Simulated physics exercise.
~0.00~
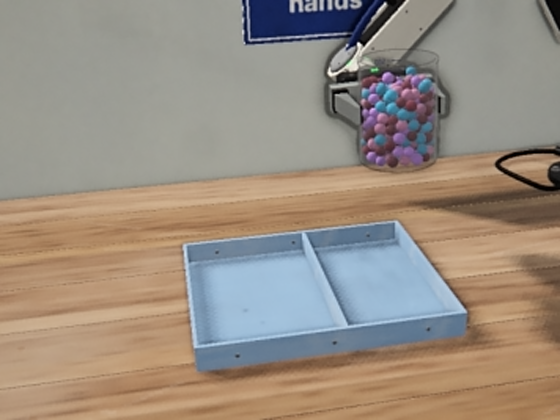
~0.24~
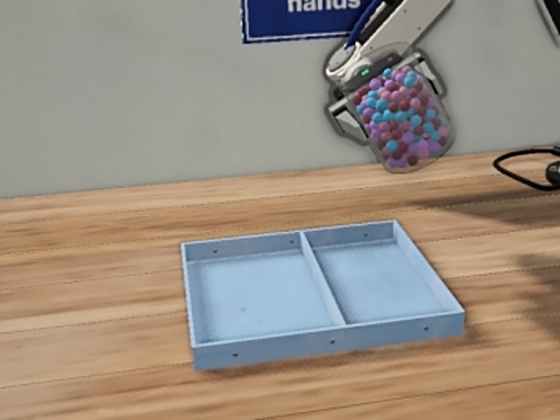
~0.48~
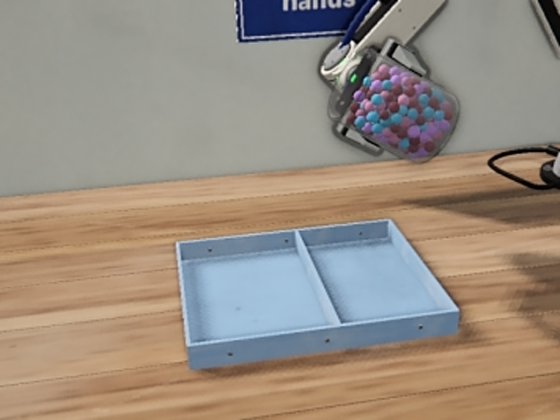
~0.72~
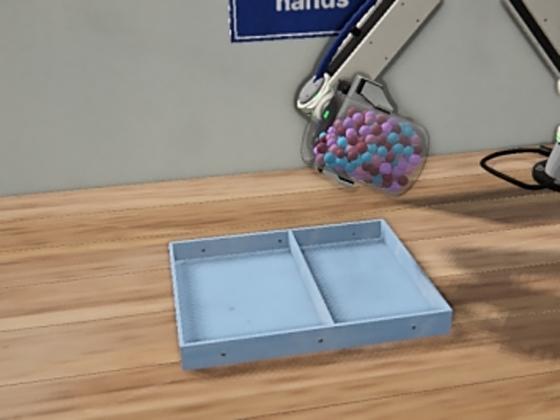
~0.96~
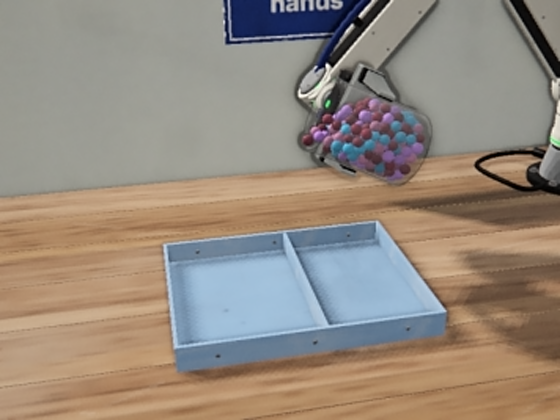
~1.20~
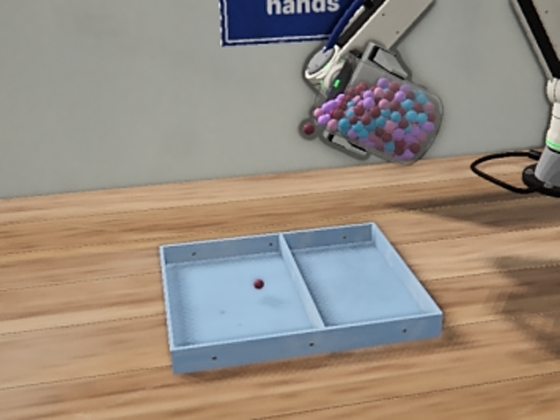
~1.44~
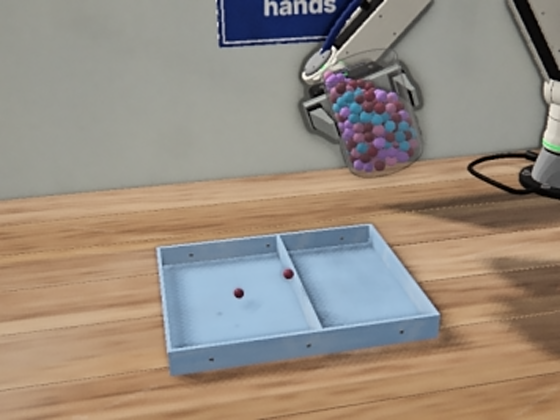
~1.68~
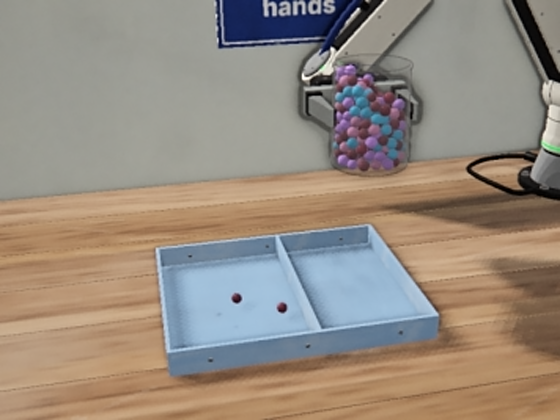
A robot arm tipped a clear beaker full of pink, blue and dark red balls over a pale blue divided tray, and just two dark red ones dropped into the left section before the arm turned the still-full beaker upright again.
